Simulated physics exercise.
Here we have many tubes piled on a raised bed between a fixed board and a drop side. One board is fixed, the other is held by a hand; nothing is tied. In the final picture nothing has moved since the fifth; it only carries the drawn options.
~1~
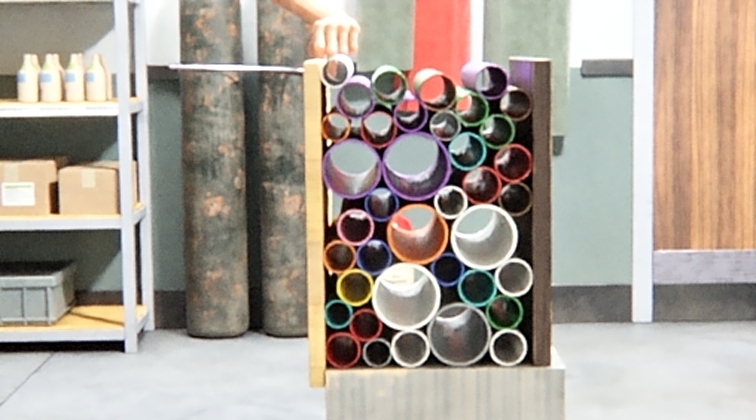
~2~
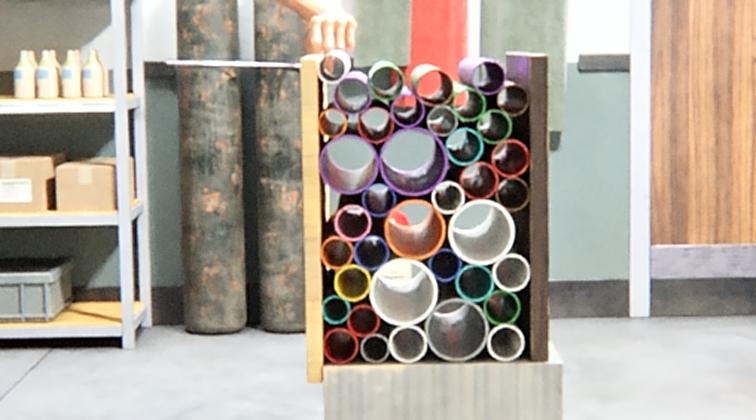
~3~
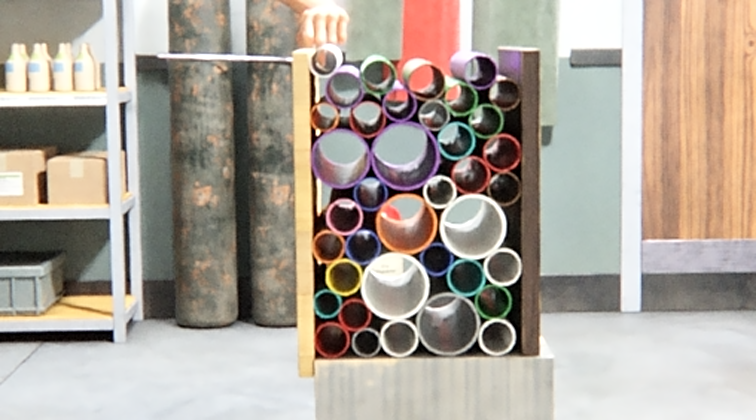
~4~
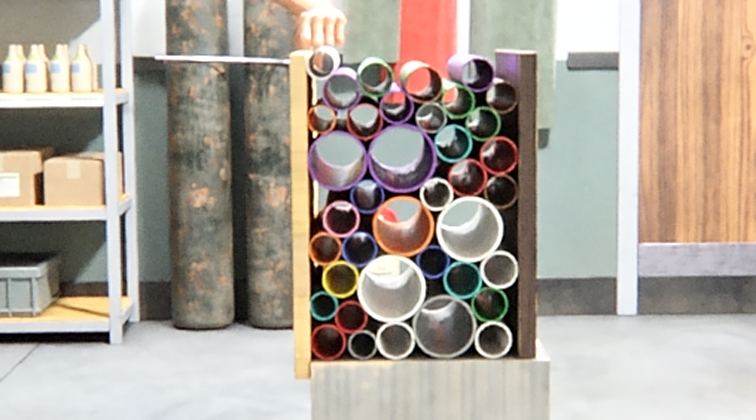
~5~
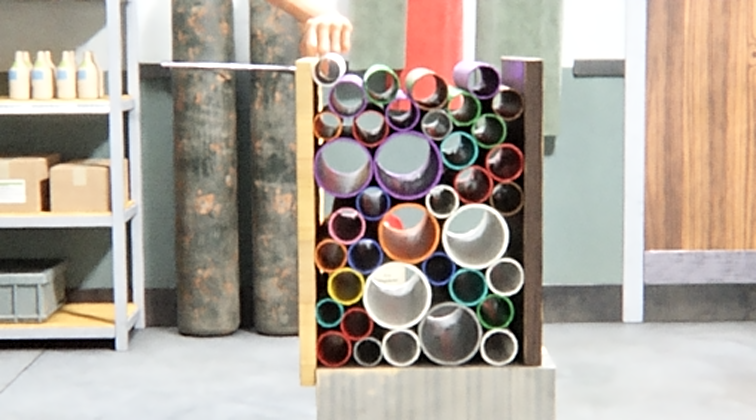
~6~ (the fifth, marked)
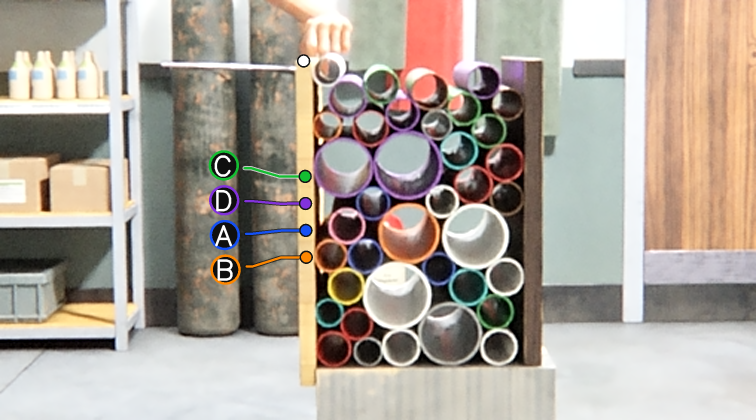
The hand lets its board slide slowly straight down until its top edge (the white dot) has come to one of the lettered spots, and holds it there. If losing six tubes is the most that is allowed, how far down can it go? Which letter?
The last mark within the limit is D.
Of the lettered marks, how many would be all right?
Two of them.
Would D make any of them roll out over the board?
Yes.
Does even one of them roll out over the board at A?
Yes.
On the marked copy, A at (306, 231); B at (306, 257); C at (305, 176); D at (306, 204); the white dot at (304, 61).
Following D. Soon after the start, top of the board (312, 128).
Later, top of the board (313, 200).
In the end, top of the board (313, 203), four out over the board.
As for the rest, A seven out over the board; B more than six out over the board; C three out over the board.
